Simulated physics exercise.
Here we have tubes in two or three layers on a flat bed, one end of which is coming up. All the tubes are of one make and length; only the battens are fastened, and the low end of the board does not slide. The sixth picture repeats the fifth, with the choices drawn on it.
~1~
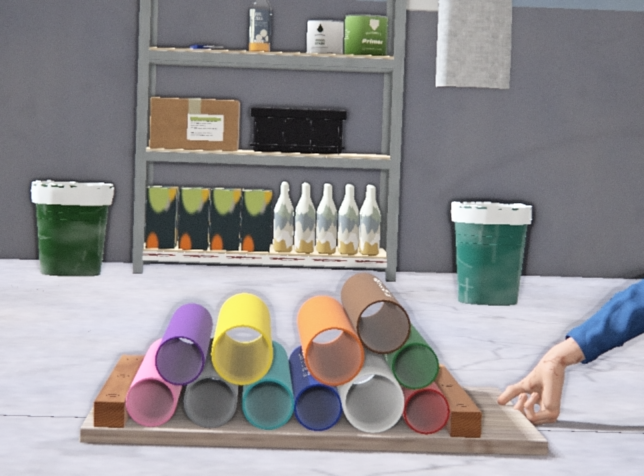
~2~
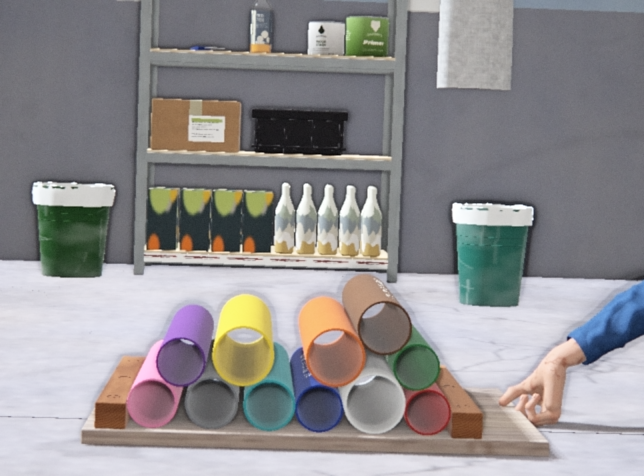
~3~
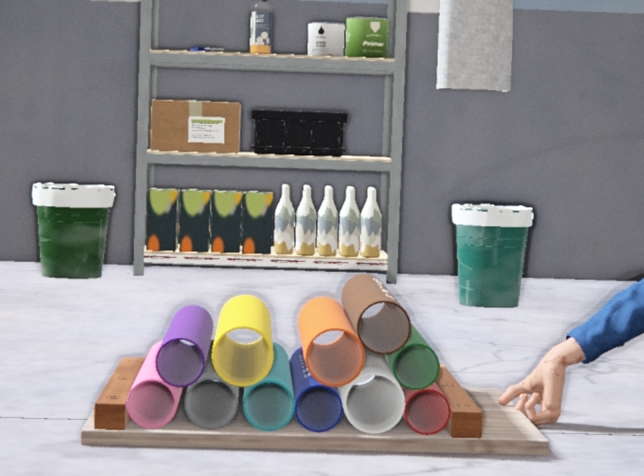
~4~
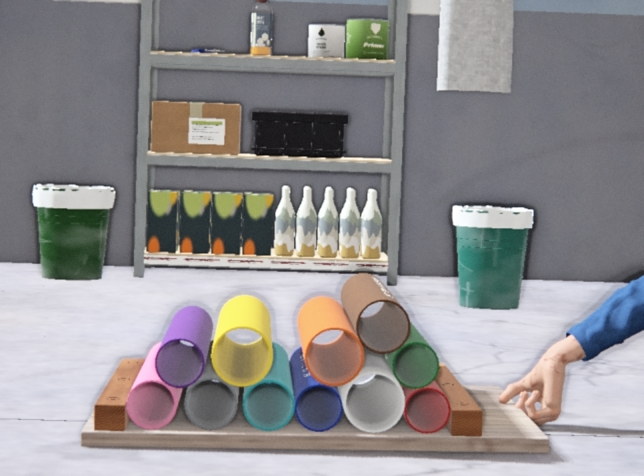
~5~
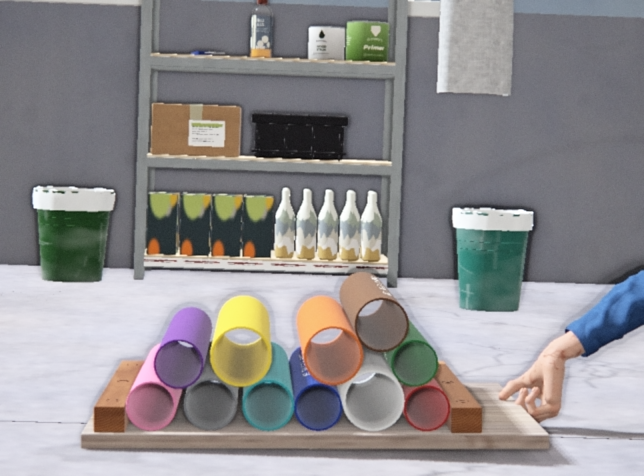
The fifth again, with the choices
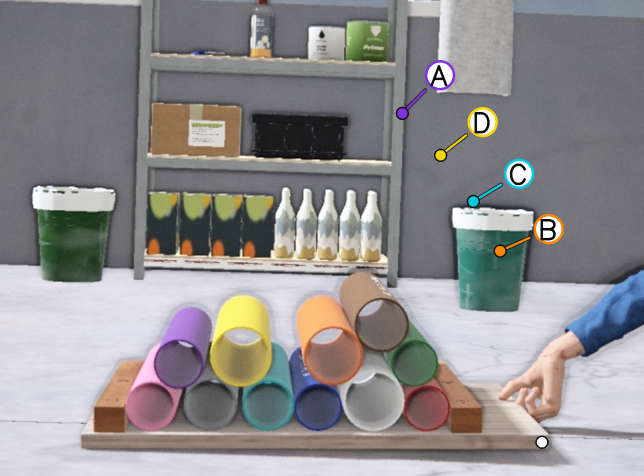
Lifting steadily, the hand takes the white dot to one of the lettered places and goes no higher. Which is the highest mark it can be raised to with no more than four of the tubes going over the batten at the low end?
Stop at D.
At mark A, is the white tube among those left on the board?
Yes.
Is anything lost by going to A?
Yes, at A.
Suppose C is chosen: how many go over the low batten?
It comes to four.
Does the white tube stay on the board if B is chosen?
Yes.
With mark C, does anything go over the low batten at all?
Yes, at C.
On the marked copy, A at (402, 113); B at (500, 251); C at (474, 202); D at (441, 155); the white dot at (542, 442).
Taking D. A third of the way, board at 21°.
Two thirds of the way, board at 40°.
When it is over, board at 40°, four over the low batten (purple, yellow, orange, brown).
As for the rest, A five over the low batten; B four over the low batten (purple, yellow, orange, brown); C four over the low batten (purple, yellow, orange, brown).
